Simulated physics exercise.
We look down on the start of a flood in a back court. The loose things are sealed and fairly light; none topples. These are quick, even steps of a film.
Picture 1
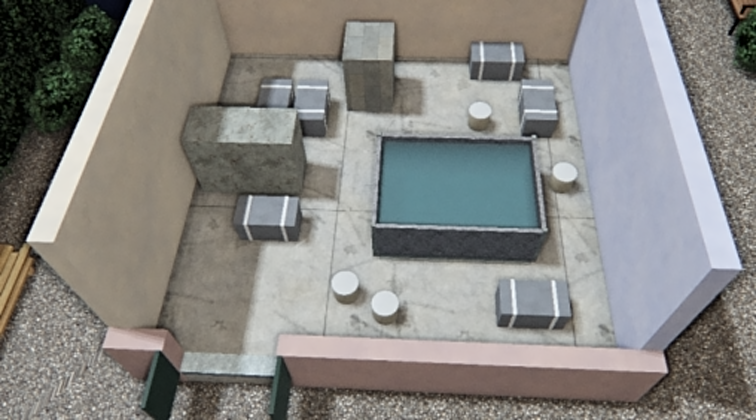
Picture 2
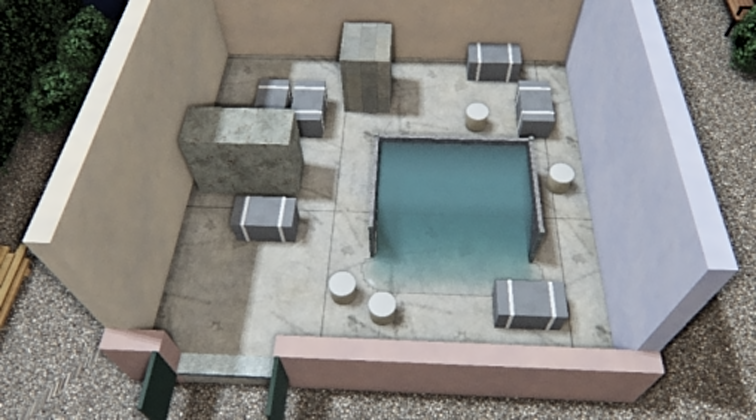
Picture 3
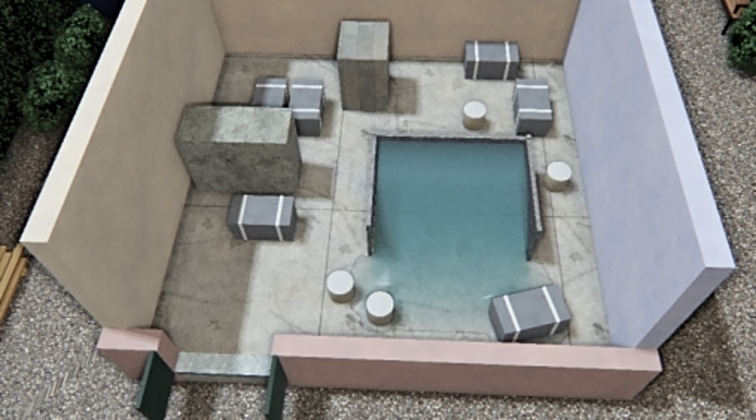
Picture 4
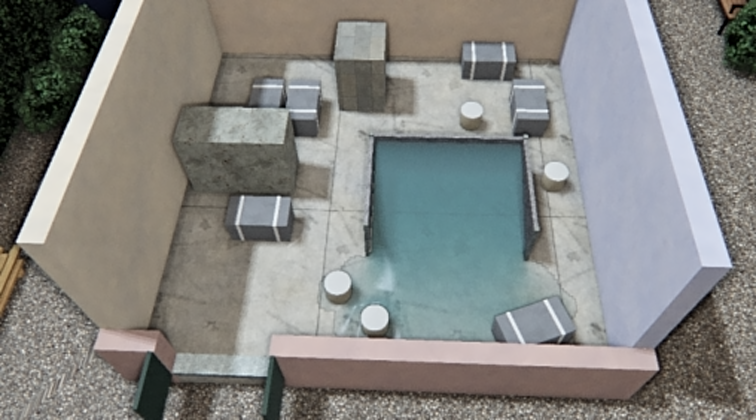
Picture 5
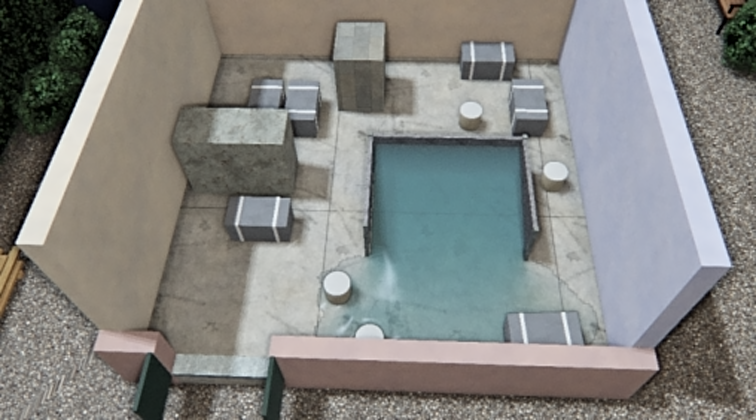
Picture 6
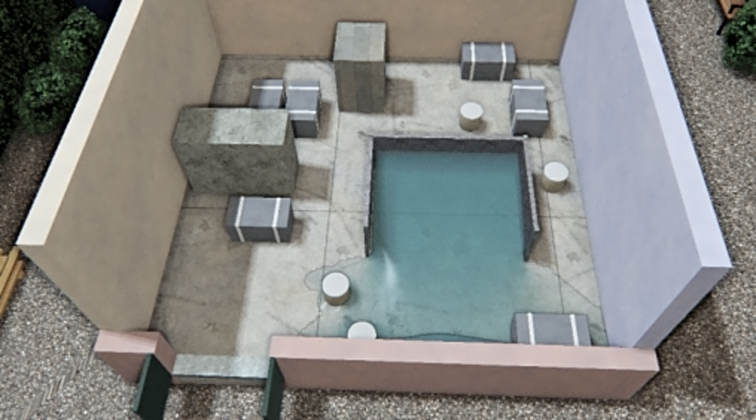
Water pours out across the paved floor of a walled court from the open near side of a dark-edged basin, and a grey white-banded block at right turns and shifts toward the low front wall, as does a pale round drum.
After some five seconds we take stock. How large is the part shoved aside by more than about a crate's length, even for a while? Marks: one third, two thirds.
It is two thirds or more.
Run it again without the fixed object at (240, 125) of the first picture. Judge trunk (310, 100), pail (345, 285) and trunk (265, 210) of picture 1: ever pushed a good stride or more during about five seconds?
One after the other: Under that, swept aside, moved that far.
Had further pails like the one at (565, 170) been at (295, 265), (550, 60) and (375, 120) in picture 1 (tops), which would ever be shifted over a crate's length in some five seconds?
In that order: Moved that far, shifted that much, less than that.
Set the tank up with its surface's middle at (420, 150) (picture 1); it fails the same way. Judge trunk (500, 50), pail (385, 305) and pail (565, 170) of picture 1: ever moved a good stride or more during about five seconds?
As listed: Under that, pushed that far, pushed that far.
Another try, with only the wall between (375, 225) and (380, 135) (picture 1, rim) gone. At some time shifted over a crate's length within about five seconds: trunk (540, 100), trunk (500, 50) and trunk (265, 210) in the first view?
One after the other: Less than that, under that, pushed that far.
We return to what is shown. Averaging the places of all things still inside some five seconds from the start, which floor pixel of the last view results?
Around (379, 134).
A moment on, 2 of 10 are well off their spots; 2 afloat.
Next, 3 of 10 are well off their spots; 1 afloat.
Later, 5 of 10 are well off their spots; 6 afloat.
In the end, 7 of 10 are well off their spots, and 7 have been at some point; 5 afloat.
